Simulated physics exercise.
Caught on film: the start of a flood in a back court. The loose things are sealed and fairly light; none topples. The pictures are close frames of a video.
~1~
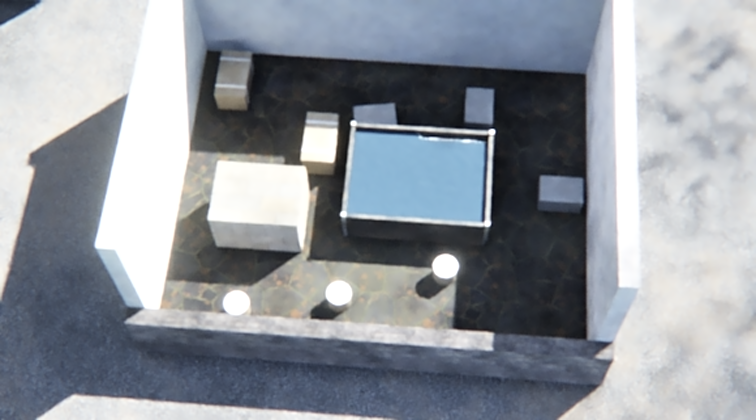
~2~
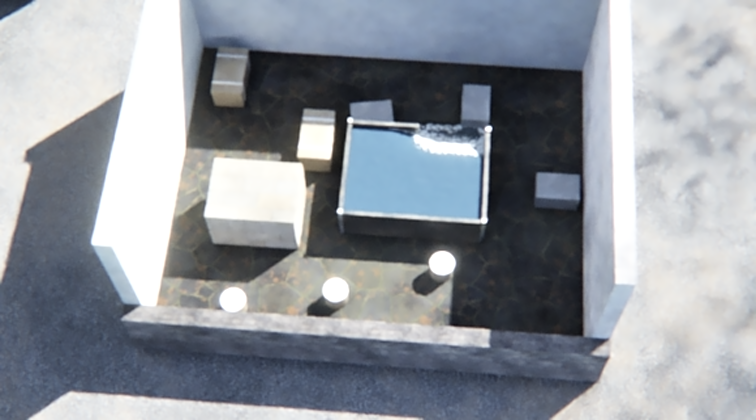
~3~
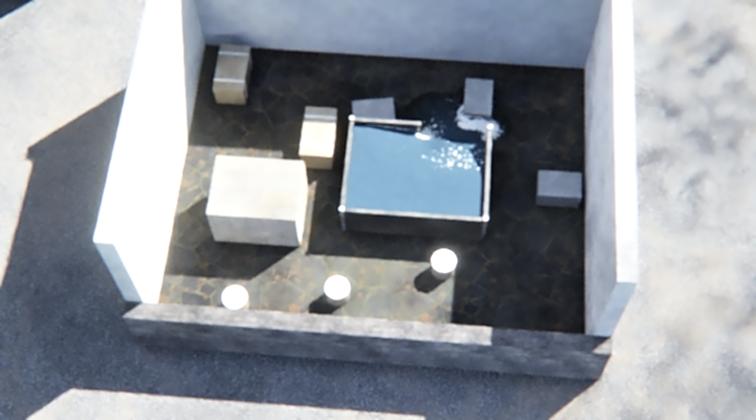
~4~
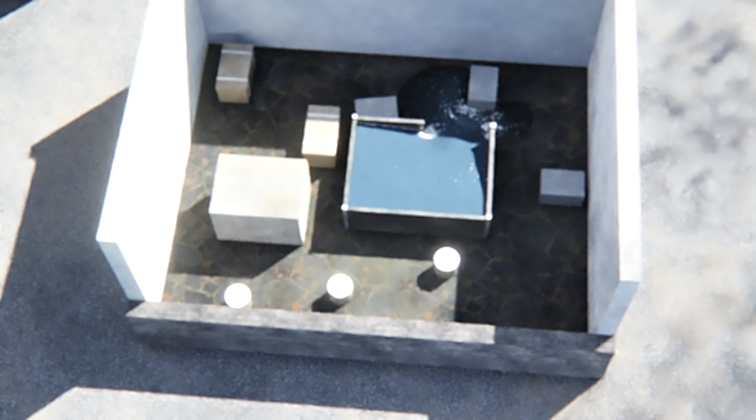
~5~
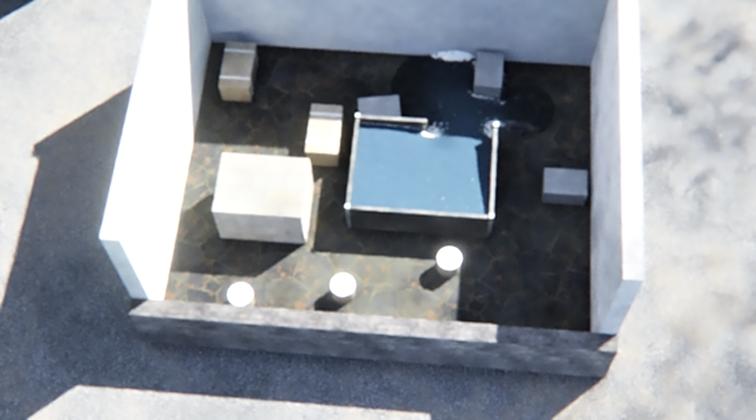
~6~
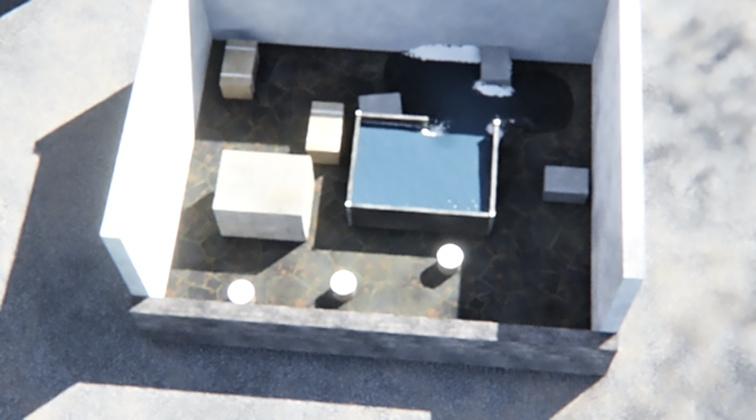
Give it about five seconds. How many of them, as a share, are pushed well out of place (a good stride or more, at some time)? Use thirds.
It is from one to two thirds.
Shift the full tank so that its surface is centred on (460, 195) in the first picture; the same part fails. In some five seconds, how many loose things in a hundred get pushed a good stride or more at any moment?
About 40 per cent.
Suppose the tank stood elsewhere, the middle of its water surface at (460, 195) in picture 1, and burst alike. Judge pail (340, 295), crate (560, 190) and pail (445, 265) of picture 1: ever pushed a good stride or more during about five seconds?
In turn: Not that far, yes, no.
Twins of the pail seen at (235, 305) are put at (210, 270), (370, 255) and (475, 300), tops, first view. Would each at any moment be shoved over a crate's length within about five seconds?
One after the other: No, not that far, not that far.
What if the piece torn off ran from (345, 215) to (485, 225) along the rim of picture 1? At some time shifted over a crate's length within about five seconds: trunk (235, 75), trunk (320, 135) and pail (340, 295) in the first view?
In that order: No, not that far, pushed that far.
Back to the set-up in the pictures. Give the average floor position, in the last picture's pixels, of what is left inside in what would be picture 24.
Close to (379, 208).
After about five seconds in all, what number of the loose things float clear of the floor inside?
It comes to 2.
A moment on, 1 of 8 are well off their spots; 0 afloat.
Next, 1 of 8 are well off their spots; 1 afloat.
Later, 2 of 8 are well off their spots; 0 afloat.
In the end, 3 of 8 are well off their spots, and 3 have been at some point; 2 afloat.
